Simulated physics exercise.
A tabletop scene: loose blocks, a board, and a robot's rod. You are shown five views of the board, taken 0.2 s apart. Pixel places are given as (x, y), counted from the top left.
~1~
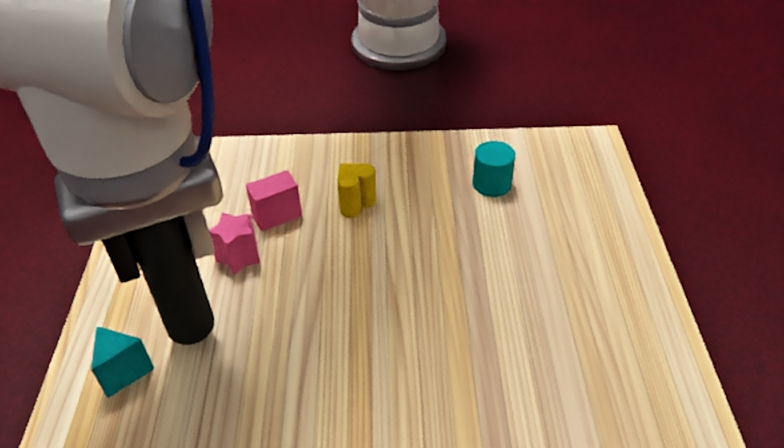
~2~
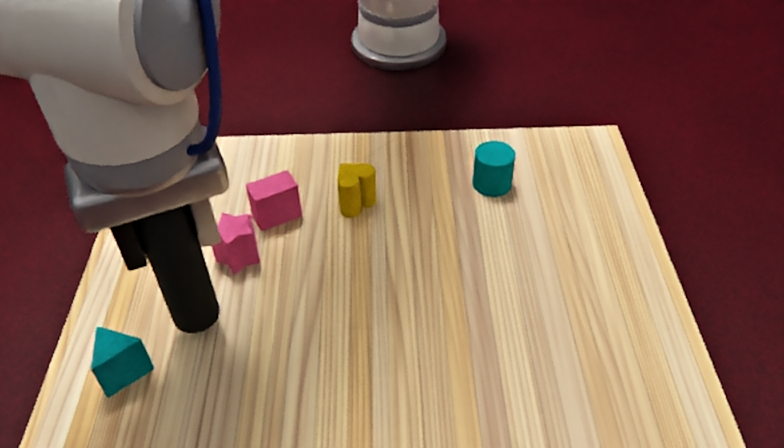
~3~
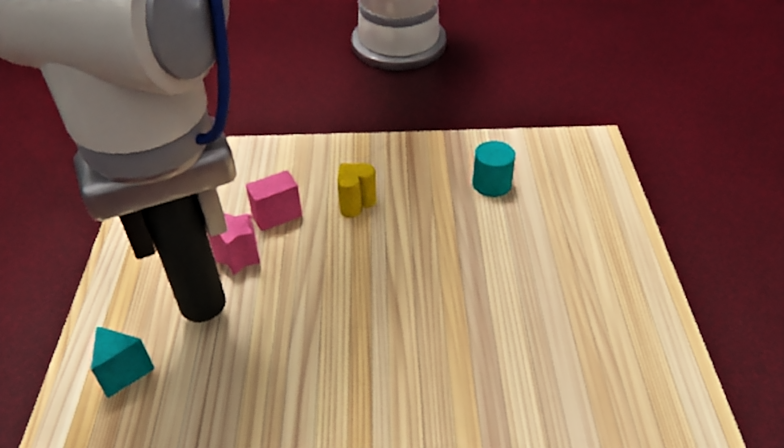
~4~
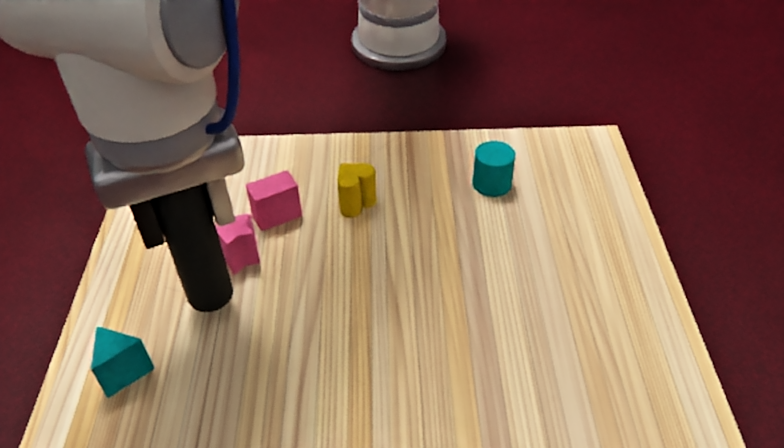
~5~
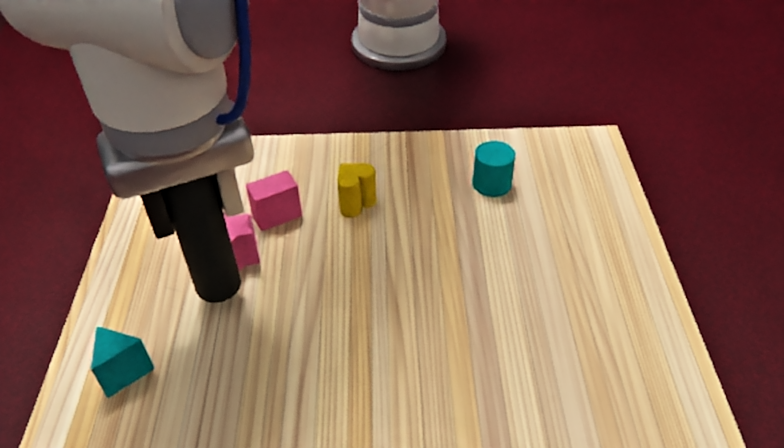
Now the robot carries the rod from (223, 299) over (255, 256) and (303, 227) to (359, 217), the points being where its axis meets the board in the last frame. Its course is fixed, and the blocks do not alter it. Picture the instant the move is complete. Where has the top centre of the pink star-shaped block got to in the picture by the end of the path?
Pixel (243, 193).
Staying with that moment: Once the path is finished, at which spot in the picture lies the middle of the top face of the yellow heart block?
Most likely (375, 163).
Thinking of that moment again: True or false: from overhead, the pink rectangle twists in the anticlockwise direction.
My answer: False.
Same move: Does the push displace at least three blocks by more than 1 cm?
Yes, that is how it ends up.
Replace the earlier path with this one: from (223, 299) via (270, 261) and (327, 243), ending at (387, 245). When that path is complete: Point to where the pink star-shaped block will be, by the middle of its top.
The top centre is at (244, 208).
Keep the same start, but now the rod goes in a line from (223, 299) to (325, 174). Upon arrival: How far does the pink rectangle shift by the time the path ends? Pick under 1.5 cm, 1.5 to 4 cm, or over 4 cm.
It ends farther than 4 cm from its spot.
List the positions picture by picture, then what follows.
In the first frame, rod's lower end (192, 327); pink star-shaped block (232, 226); pink rectangle (271, 185); yellow heart block (354, 173).
In the second frame, rod (197, 316); blocks still.
In the third frame, rod (203, 305); blocks still.
In the fourth frame, rod (211, 296); blocks still.
In the fifth frame, rod (219, 287); pink star-shaped block (232, 226); pink rectangle (271, 185); yellow heart block (354, 173).
On the path given first. One third of the way, rod (252, 243); pink star-shaped block (240, 200), turned 60° anticlockwise; pink rectangle (274, 178), turned 25° clockwise.
Two thirds of the way, rod (301, 215); pink star-shaped block (243, 193), turned 90° anticlockwise; pink rectangle (275, 171), turned 45° clockwise.
At the end, rod (358, 205); pink star-shaped block (243, 193), turned 90° anticlockwise; pink rectangle (275, 172), turned 45° clockwise; yellow heart block (375, 163), turned 50° anticlockwise.
